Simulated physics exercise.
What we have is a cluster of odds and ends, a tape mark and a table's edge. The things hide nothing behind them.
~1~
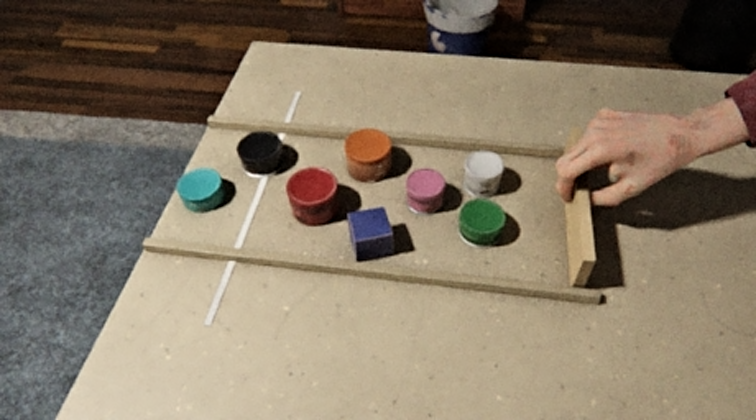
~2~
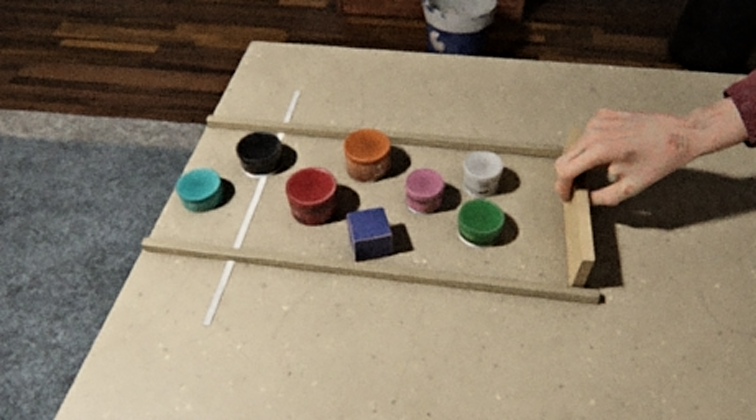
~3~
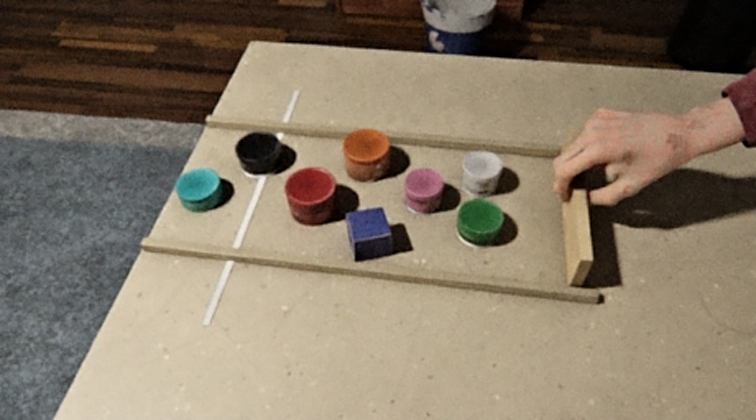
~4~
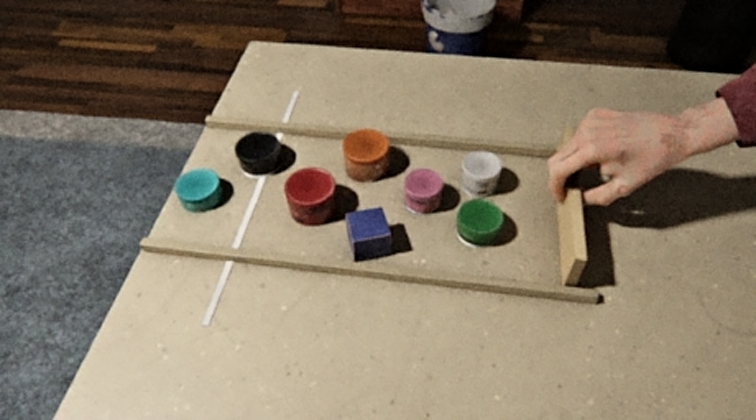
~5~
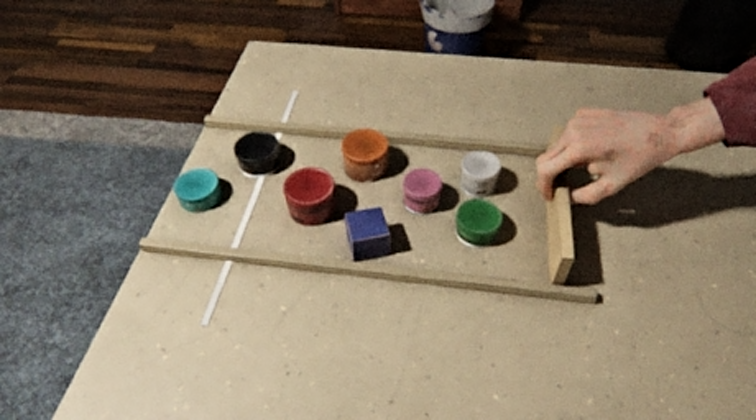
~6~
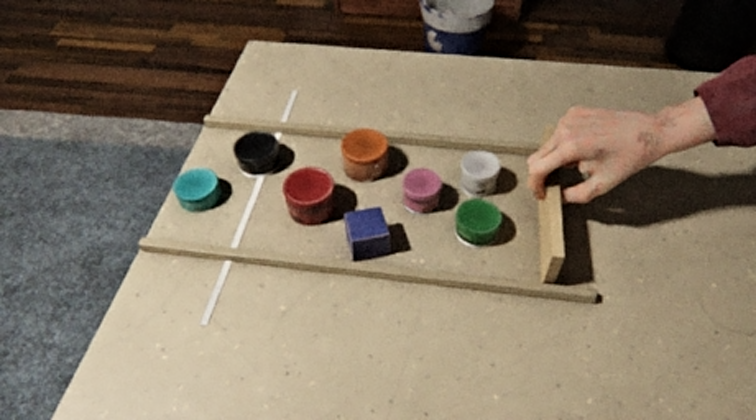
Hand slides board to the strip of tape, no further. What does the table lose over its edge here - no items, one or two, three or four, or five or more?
It loses one or two items.
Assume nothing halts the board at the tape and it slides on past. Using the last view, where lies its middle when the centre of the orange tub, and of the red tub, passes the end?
Around (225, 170) first and around (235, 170) second.
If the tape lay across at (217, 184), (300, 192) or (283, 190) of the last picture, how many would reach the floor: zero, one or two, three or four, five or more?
Results per position - 3 or 4 / none / zero.
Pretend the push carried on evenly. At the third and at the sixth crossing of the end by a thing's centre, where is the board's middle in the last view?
Roughly (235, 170) for the earlier crossing, roughly (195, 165) for the later one.
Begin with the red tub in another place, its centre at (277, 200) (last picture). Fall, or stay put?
Stays put.
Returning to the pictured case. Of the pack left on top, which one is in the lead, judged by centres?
It's the black pot that is foremost.
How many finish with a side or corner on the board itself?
It ends up touching 3.
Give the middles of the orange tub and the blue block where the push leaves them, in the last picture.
They finish at roughly (222, 133) and (217, 227) respectively.
Early on, none off yet; turquoise tub at rest near (198, 190); black pot at rest near (258, 154); red tub at rest near (310, 197).
A while later, none off yet; turquoise tub at rest near (198, 190); black pot at rest near (258, 154); red tub moving near (302, 199).
Further along, none off yet; turquoise tub moving near (193, 189); black pot travelled about its own width near (227, 156); red tub travelled about its own width near (232, 197).
Finally, the number that fall off is one or two; lost, turquoise tub.
